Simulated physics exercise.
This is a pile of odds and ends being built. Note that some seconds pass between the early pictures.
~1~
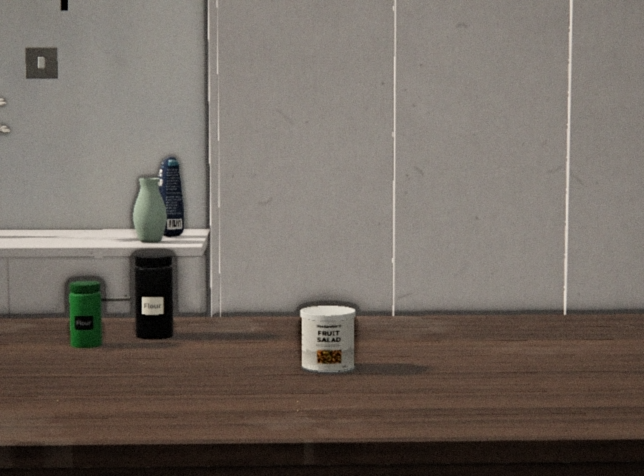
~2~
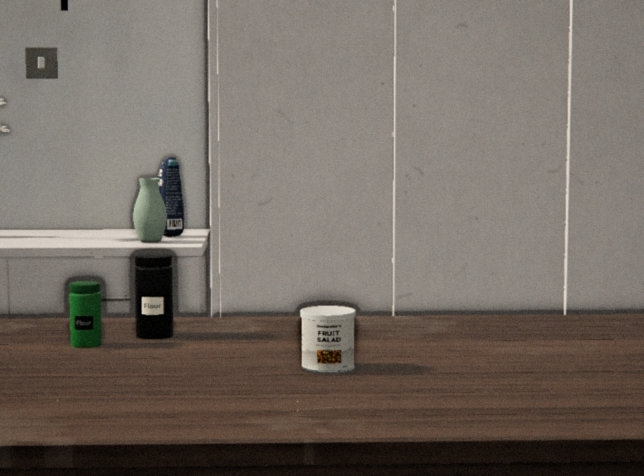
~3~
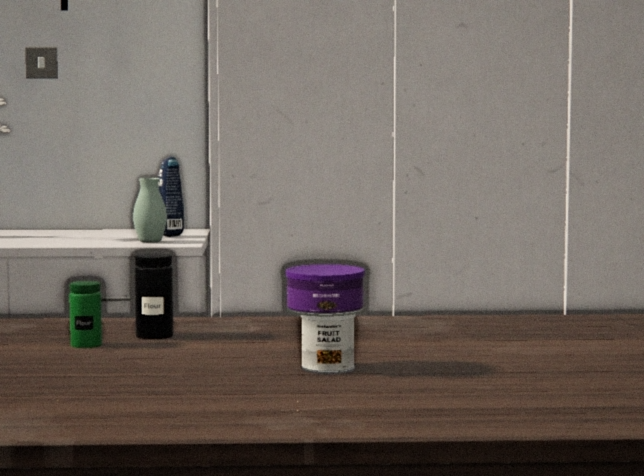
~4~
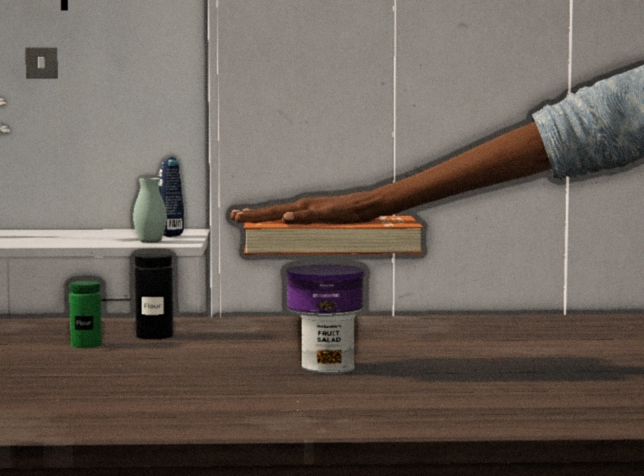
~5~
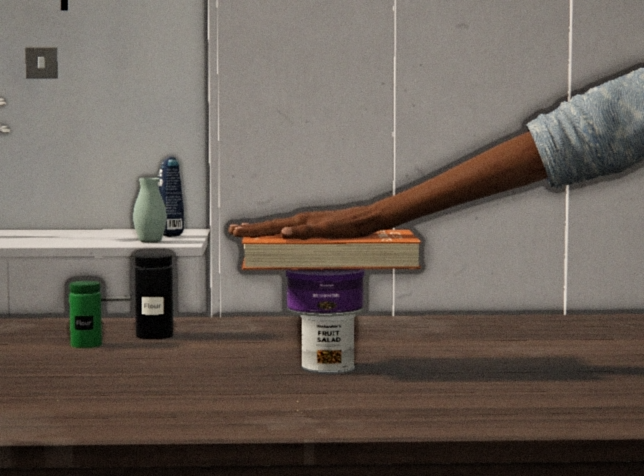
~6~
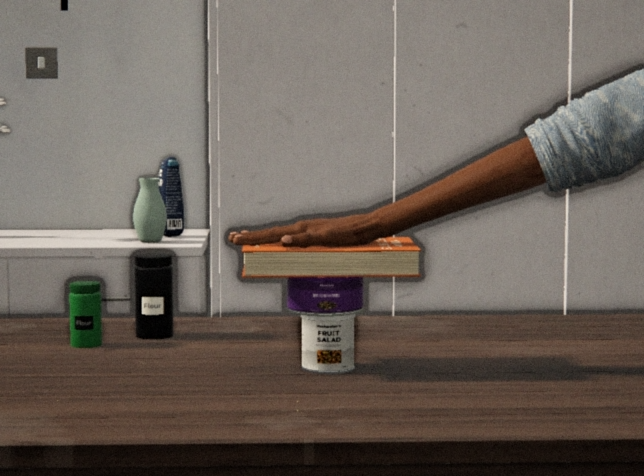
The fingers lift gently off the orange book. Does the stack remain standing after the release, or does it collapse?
The stack remains standing.
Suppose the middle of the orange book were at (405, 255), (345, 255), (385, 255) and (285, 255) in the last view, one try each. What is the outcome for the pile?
Collapses; stays standing; collapses; collapses.
Then, 0.60 s on from there, no change.
Then, 1.60 s on from there, orange book resting near (329, 257).
In the end, all 5 unmoved. At the end, from the last picture's camera, orange book near (329, 257). The pile holds.
